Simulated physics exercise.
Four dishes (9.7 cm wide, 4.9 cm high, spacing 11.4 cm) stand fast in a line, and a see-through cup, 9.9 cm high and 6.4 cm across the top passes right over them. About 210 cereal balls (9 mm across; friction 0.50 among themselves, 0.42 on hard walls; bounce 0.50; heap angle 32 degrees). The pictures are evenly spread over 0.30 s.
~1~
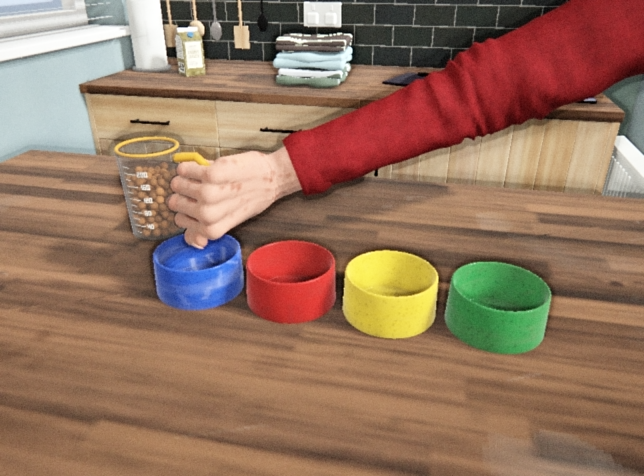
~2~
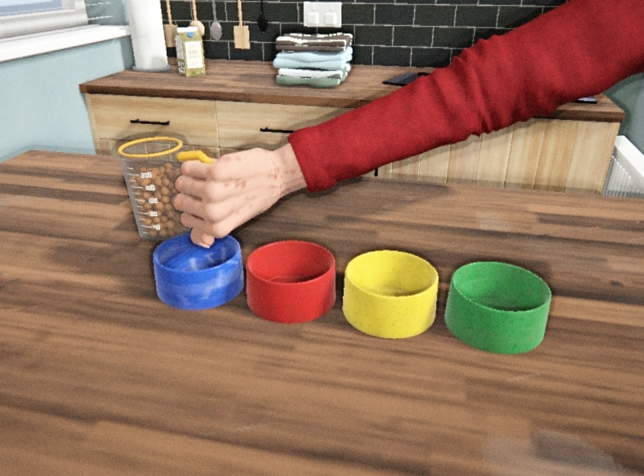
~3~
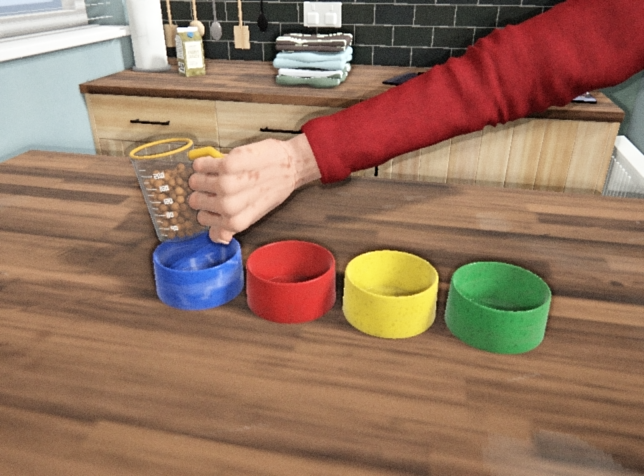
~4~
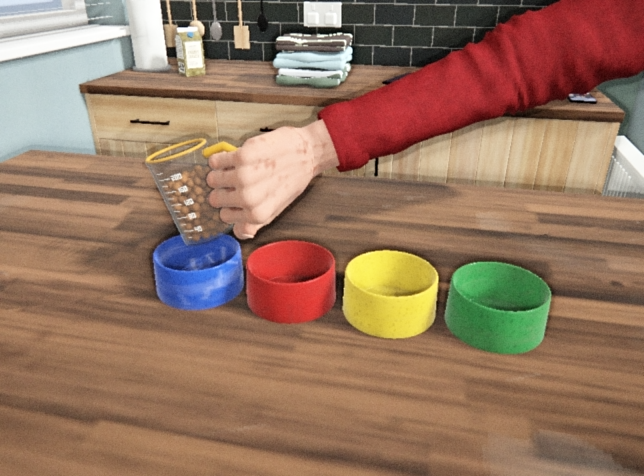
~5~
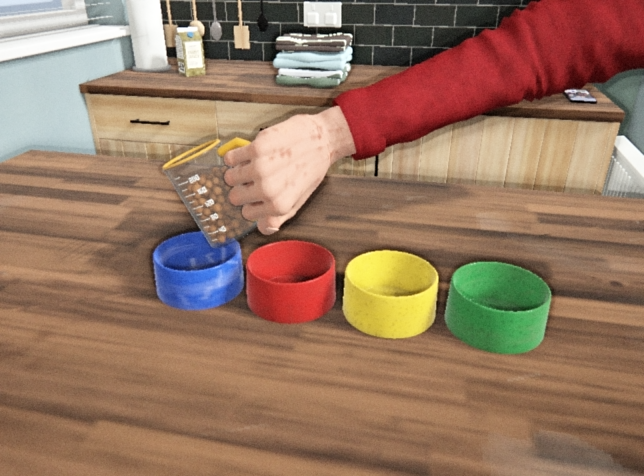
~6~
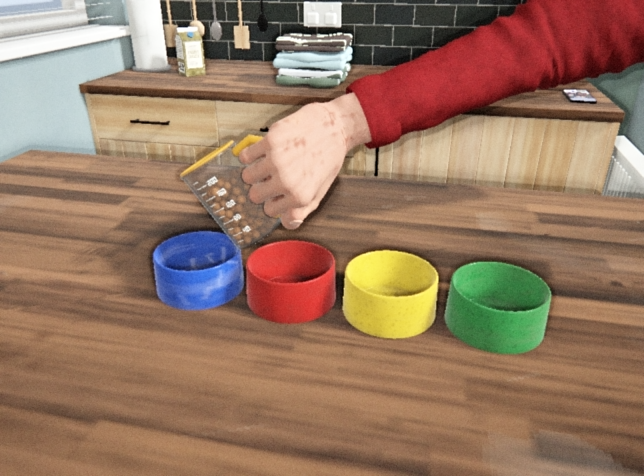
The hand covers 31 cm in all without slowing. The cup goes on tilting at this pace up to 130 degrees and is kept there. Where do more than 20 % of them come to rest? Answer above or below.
Red below, blue below, green below, yellow above, counter below.
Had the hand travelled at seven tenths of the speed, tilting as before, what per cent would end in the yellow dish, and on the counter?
Then: Yellow 70, counter 20.
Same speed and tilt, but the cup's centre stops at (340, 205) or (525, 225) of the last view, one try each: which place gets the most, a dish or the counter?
Most goes to: Red; green.
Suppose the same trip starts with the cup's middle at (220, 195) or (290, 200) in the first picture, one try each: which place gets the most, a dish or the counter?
Most goes to: Green, then green.
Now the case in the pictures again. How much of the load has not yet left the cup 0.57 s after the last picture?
About 100 per cent.
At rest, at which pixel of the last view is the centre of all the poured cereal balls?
Around (383, 294).
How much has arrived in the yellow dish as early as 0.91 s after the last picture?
Some 90 per cent.
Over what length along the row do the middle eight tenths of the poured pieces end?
Some 5 cm.
Then, 0.34 s after the last picture, tilt 80 degrees; cup holds 100 %.
Then, 0.57 s after the last picture, tilt 112 degrees; cup holds 100 %.
Then, 0.91 s after the last picture, tilt 130 degrees; cup holds 10 %, yellow 90 %.
In the end, red 0 %, blue 0 %, green 0 %, yellow 100 %, counter 0 %.
